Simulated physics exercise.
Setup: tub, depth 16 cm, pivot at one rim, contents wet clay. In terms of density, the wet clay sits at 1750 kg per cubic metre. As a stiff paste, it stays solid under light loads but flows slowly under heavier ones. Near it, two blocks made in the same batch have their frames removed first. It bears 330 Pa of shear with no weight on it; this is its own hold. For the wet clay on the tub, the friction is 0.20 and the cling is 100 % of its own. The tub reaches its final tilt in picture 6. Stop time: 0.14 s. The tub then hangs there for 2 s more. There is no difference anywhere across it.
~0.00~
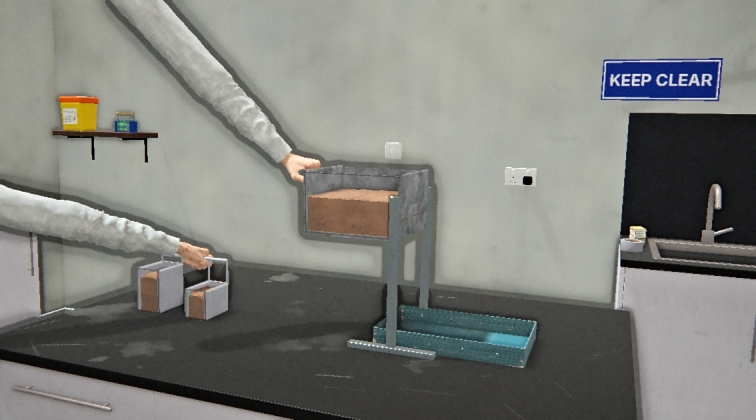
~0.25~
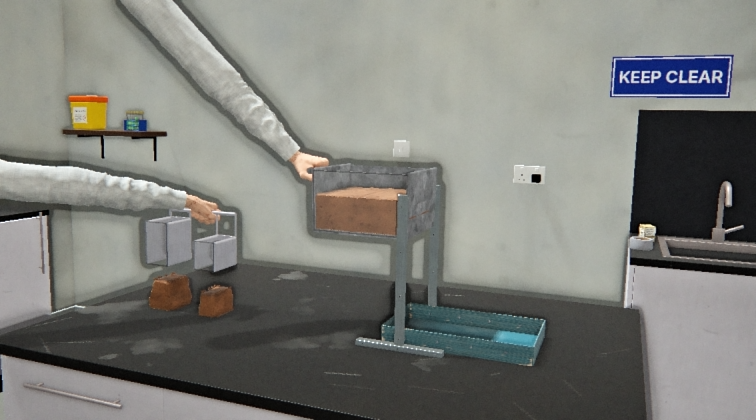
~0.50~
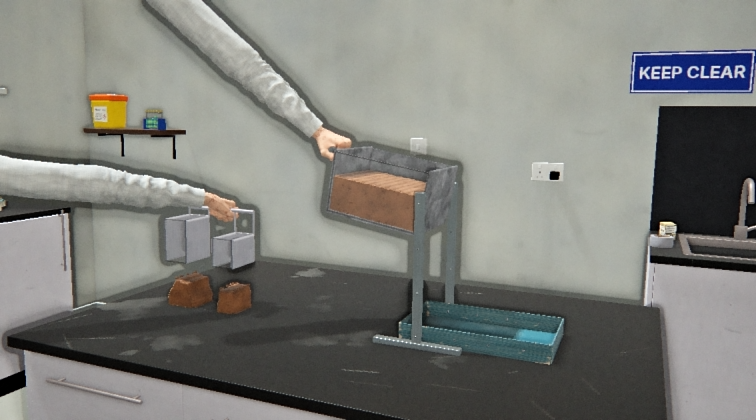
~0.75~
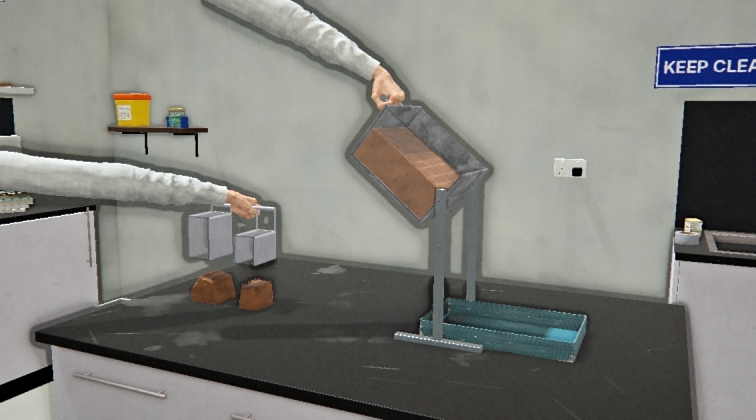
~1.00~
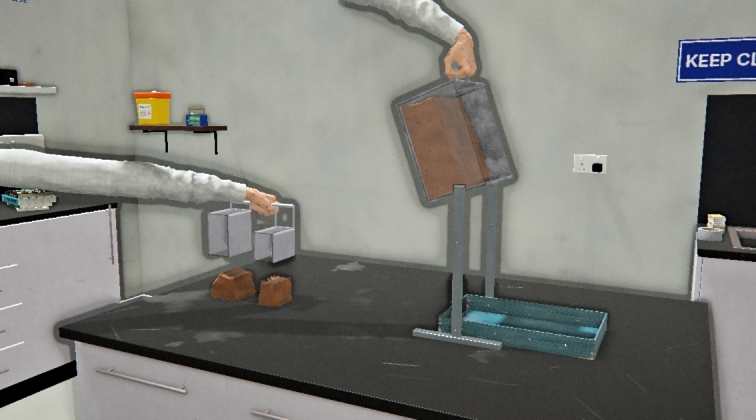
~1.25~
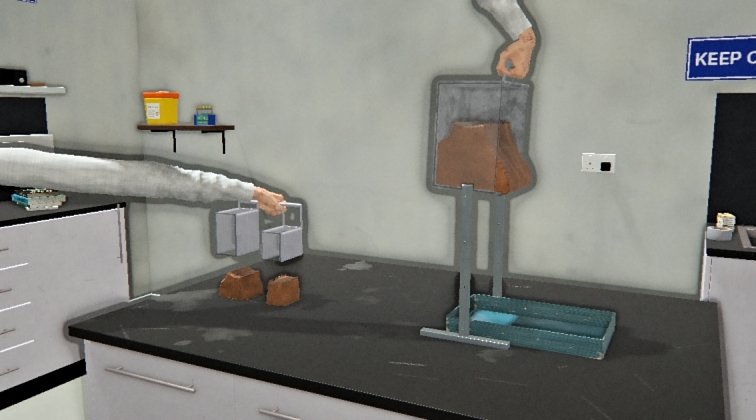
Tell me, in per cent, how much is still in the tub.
Something like 42 out of 100.
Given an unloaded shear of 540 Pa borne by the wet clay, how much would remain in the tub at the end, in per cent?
Around 45 per cent.
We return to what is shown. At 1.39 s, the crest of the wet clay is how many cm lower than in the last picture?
Roughly 6 cm.
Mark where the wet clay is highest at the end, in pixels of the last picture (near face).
Close to pixel (453, 155).
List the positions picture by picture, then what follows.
Handle-side rim at (307, 171), tilt 0 degrees; highest point of the wet clay at (345, 198); test blocks 11 cm, 7.3 cm high (left to right), in the first frame.
Handle-side rim at (315, 170), tilt 0 degrees; highest point of the wet clay at (354, 196); test blocks 9.4 cm, 7.2 cm high (left to right), in the second frame.
Handle-side rim at (337, 151), tilt 10 degrees; highest point of the wet clay at (338, 177); test blocks 8.7 cm, 7.2 cm high (left to right), in the third frame.
Handle-side rim at (388, 107), tilt 40 degrees; highest point of the wet clay at (376, 130); test blocks 8.4 cm, 7.2 cm high (left to right), in the fourth frame.
Handle-side rim at (455, 83), tilt 70 degrees; highest point of the wet clay at (432, 99); test blocks 8.3 cm, 7.2 cm high (left to right), in the fifth frame.
Handle-side rim at (503, 85), tilt 92 degrees; highest point of the wet clay at (452, 124); test blocks 8.3 cm, 7.2 cm high (left to right), in the sixth frame.
By 1.39 s, the tub is at 92 degrees and holds 65 %.
By 1.56 s, the tub is at 92 degrees and holds 45 %.
By 1.73 s, the tub is at 92 degrees and holds 42 %.
By 1.90 s, the tub is at 92 degrees and holds 42 %.
By 3.25 s, at the end, the tub is at 92 degrees and holds 42 %.
